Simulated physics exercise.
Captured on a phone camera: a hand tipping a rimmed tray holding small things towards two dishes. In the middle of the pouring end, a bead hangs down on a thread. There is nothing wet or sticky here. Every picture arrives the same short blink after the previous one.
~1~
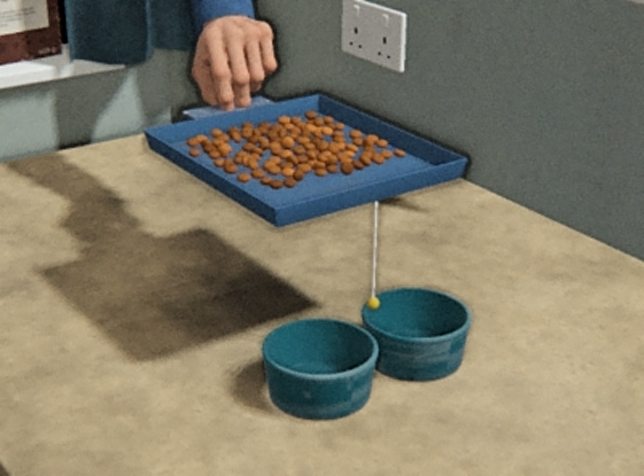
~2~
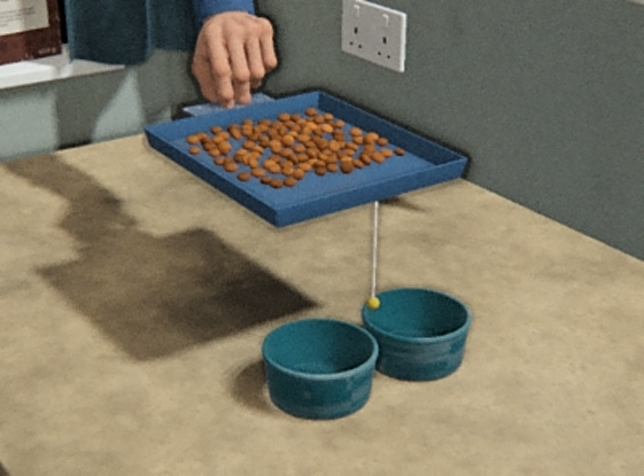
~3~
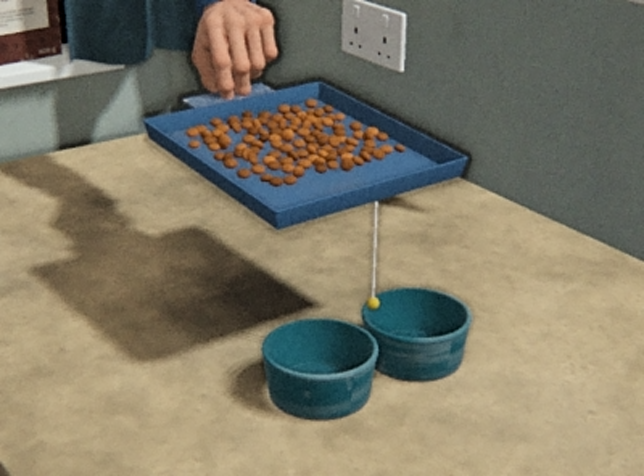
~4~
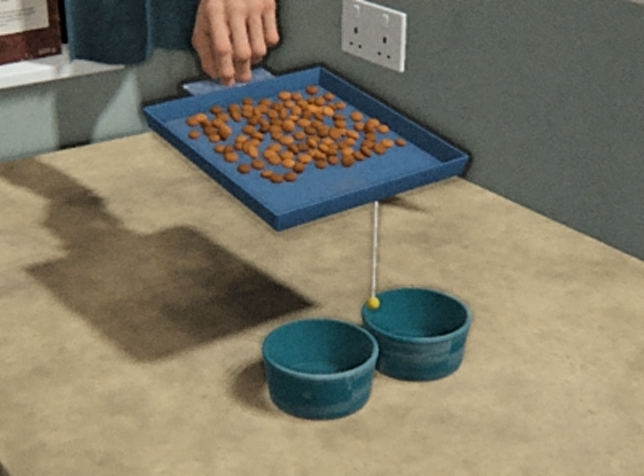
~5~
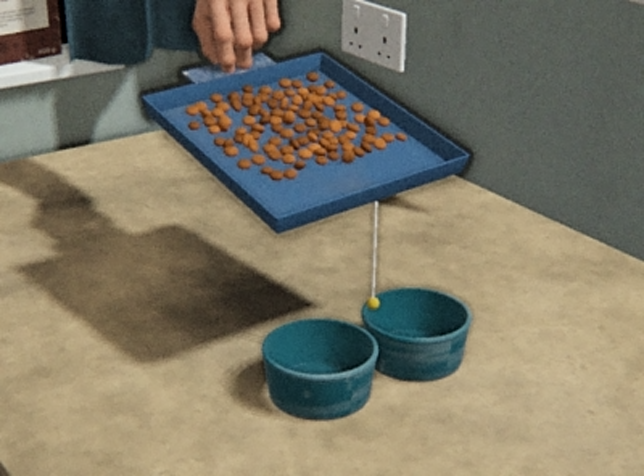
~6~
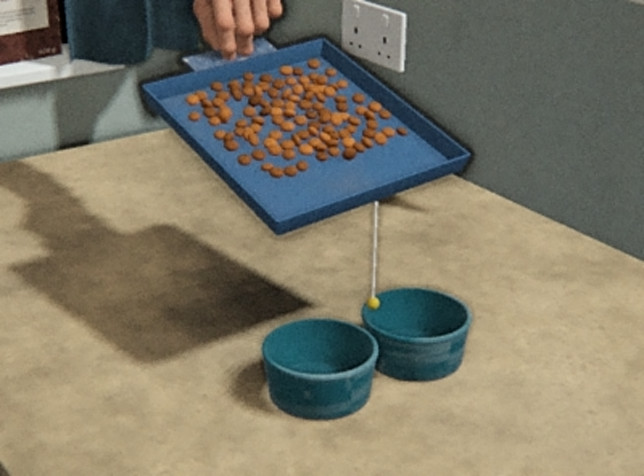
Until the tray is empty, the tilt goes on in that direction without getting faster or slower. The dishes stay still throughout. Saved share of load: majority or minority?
Majority.
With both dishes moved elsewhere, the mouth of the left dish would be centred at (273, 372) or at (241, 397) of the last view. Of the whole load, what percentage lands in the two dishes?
It comes to near 80 per cent the first time and near 70 per cent the second time.
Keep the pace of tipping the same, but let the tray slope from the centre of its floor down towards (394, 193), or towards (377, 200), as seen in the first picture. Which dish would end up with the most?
Note: Place 1, the dish at the right; place 2, the dish at the right.
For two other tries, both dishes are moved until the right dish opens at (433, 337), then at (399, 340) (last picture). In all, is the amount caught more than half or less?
Well, a majority share the first time and a majority share the next.
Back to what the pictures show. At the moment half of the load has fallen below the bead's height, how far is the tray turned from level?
Tilt: Around 105 degrees.
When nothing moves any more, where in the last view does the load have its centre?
Near (327, 390), more or less.
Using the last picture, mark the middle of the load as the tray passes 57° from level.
Look about (331, 183) in the last picture.
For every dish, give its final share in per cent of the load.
In per cent, left near 70 and right near 0.
Shortly afterwards, tray tipped steeply; all but a few on the tray; only a few in the air.
Next, tray tipped right over; the bulk on the tray; near a quarter in the left dish; only a few in the right dish; a little outside both; a little in the air.
Some moments later, tray tipped past a quarter turn; near two thirds in the left dish; only a few in the right dish; near a quarter outside both.
In the end, tray tipped past a quarter turn; near two thirds in the left dish; only a few in the right dish; near a quarter outside both.
